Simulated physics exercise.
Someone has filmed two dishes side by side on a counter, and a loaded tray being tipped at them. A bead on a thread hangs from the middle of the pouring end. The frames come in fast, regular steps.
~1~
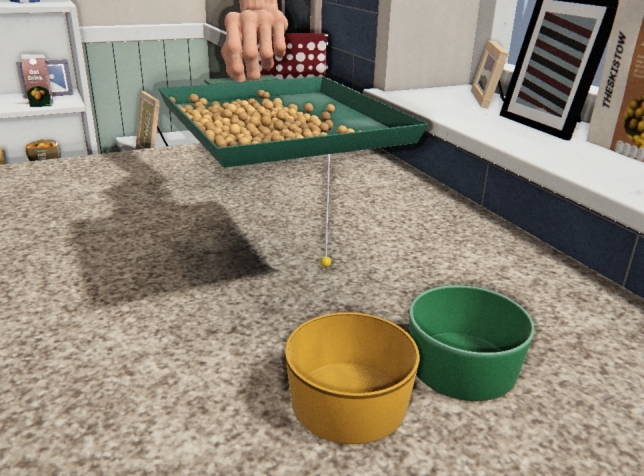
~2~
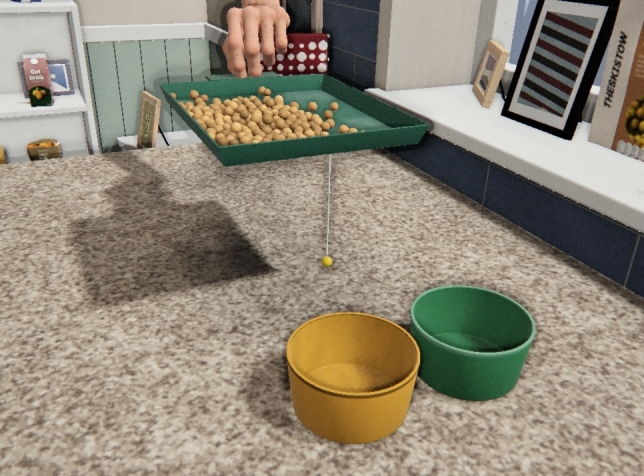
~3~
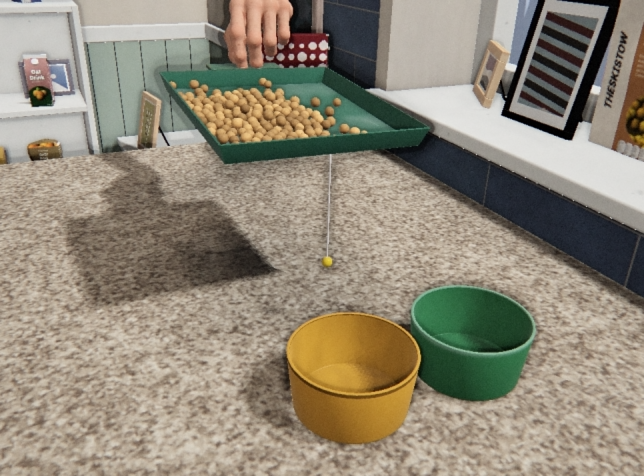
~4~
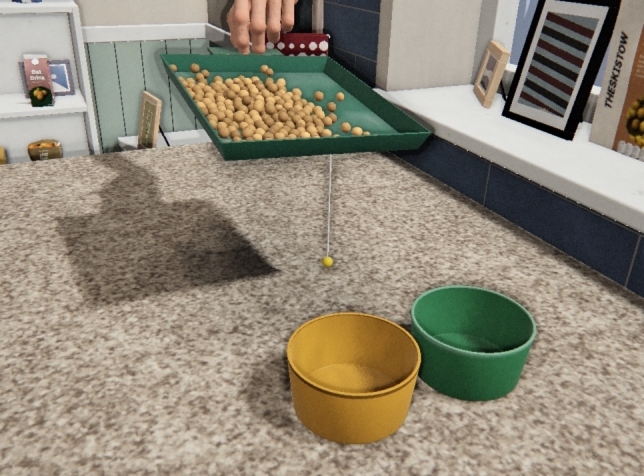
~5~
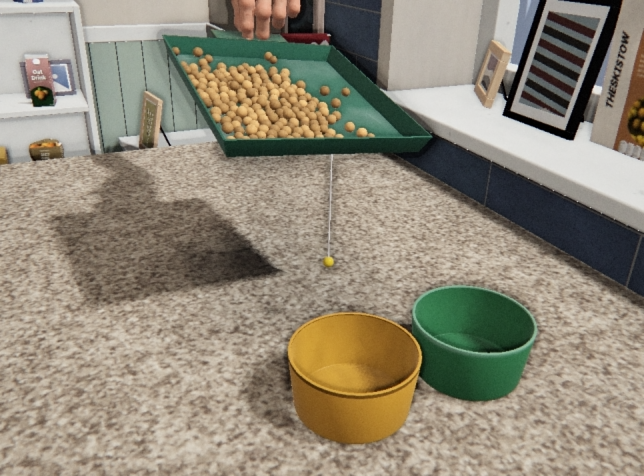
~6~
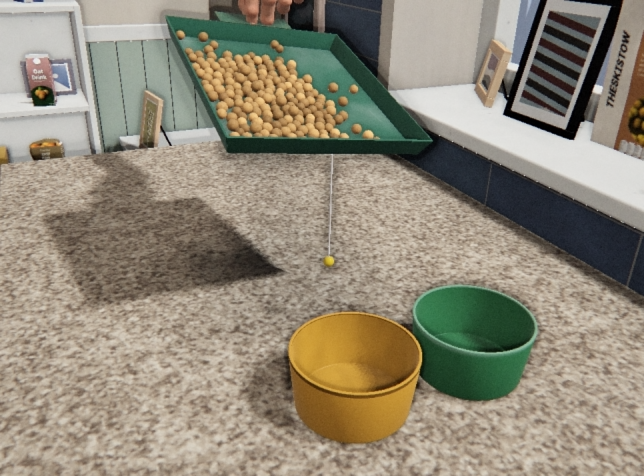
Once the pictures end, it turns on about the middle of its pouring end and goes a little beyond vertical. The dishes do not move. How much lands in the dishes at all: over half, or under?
The two hold less than half of the load.
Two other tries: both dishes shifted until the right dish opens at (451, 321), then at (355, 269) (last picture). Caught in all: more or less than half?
The first try: Under half. The second: Less than half.
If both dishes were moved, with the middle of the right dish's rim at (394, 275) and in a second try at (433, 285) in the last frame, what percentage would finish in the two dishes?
First some 70, then 80 per cent.
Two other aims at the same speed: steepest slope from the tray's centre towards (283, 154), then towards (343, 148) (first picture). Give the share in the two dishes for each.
Roughly 0 per cent, and 10 per cent.
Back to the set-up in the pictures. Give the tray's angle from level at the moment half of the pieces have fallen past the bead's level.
Near 85 degrees.
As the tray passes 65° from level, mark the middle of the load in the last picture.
Close to (385, 148).
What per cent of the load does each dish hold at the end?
For the left dish some 0 %, for the right dish some 0 %.
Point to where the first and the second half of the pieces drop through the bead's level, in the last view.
At about (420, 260), then at (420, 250).
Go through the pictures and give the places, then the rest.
Corners of the pouring end at (223, 145) and (419, 123), level; middle of the load at (259, 126), round wooden beads; left dish at (384, 414); right dish at (507, 372); bead on its thread at (326, 262), in the first frame.
Corners of the pouring end at (224, 144) and (420, 124), level; middle of the load at (260, 124), in the second frame.
Corners of the pouring end at (225, 142) and (421, 126), tipped barely, lowest at the right corner; middle of the load at (261, 119), in the third frame.
Corners of the pouring end at (227, 139) and (422, 130), tipped a little, lowest at the right corner; middle of the load at (259, 105), in the fourth frame.
Corners of the pouring end at (230, 136) and (424, 134), tipped a little, lowest at the right corner; middle of the load at (262, 100), a small part on the move, in the fifth frame.
Corners of the pouring end at (232, 133) and (424, 137), tipped clearly, lowest at the right corner; middle of the load at (272, 99), most on the move; left dish at (386, 413); right dish at (510, 372), in the sixth frame.
Soon, tray tipped steeply; about two thirds on the tray; a small part outside both; about a quarter in the air.
A while on, tray tipped past a quarter turn; a stray few on the tray; a stray few in the right dish; nearly all outside both; a stray few in the air.
Towards the end, tray tipped past a quarter turn; a stray few in the right dish; nearly all outside both.
Finally, tray tipped past a quarter turn; none in the left dish; a stray few in the right dish; nearly all outside both.
